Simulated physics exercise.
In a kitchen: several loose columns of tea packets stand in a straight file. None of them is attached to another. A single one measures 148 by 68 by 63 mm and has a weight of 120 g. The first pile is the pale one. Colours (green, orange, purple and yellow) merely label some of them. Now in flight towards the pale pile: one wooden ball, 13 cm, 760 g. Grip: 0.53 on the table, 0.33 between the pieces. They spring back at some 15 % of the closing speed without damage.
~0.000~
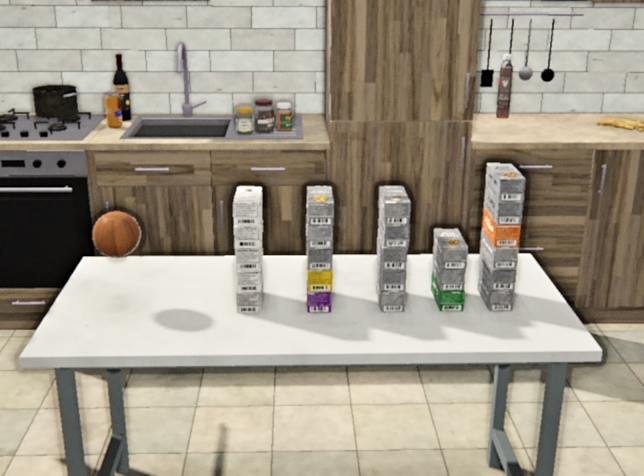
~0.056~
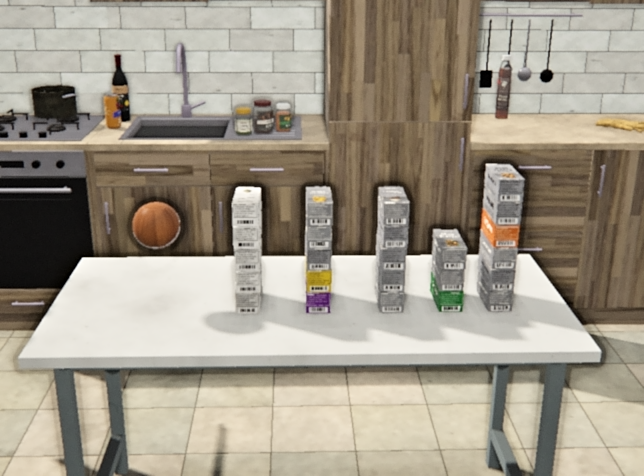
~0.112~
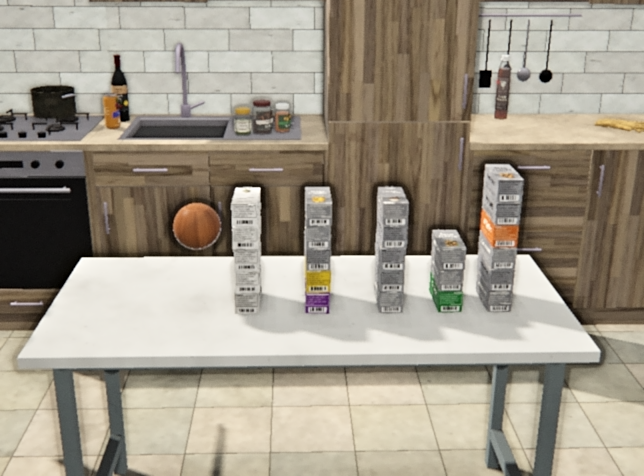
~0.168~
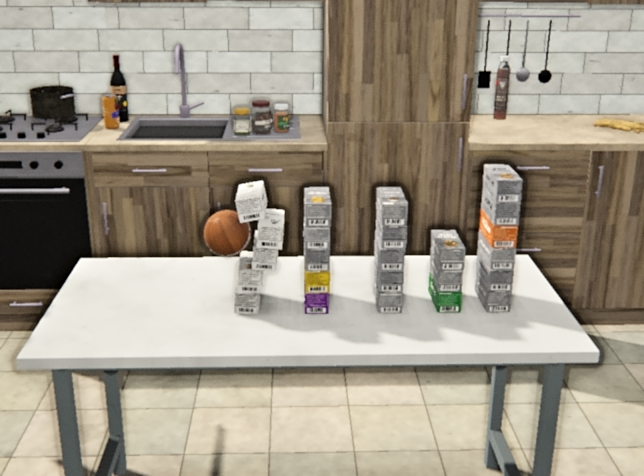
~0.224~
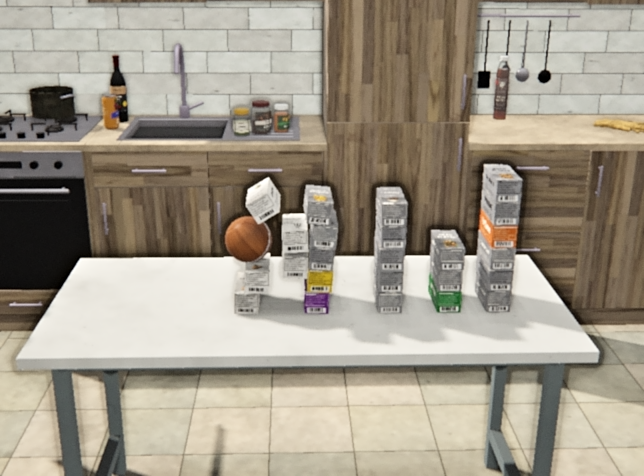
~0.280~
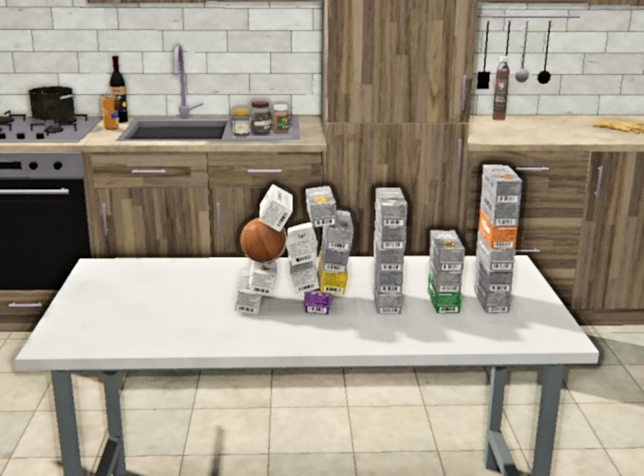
A long white table with grey legs stands in a kitchen with wooden cabinets and white tiles, seen from the front and slightly above by a still camera. Five stacks of small packets line it, the leftmost pale, the others mostly grey with yellow, purple, green and orange. A brown ball flies rightward into the pale stack, scattering its upper packets against the second, which buckles rightward.
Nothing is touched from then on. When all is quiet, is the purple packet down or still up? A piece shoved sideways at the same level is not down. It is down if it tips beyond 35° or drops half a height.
The packet does not go down.
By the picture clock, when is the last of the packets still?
I'd put it around 1.0 seconds.
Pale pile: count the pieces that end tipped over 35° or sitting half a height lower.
That makes 4 in all.
After 0.36 s, 3 of the pale pile down; 1 of the 19 other packets down; purple packet 5 mm from its place; yellow packet 31° from how it stood.
After 0.50 s, 4 of the pale pile down; 4 of the 19 other packets down; purple packet 5 mm from its place; yellow packet on its side.
After 0.74 s, 4 of the pale pile down; 8 of the 19 other packets down; purple packet 7 mm from its place; yellow packet on its side.
In the end (1.4 s), 4 of the pale pile down; 8 of the 19 other packets down; purple packet 10 mm from its place; yellow packet on its side; green packet 23° from how it stood. From the last view, middles, purple packet near (319, 293), yellow packet near (354, 292).
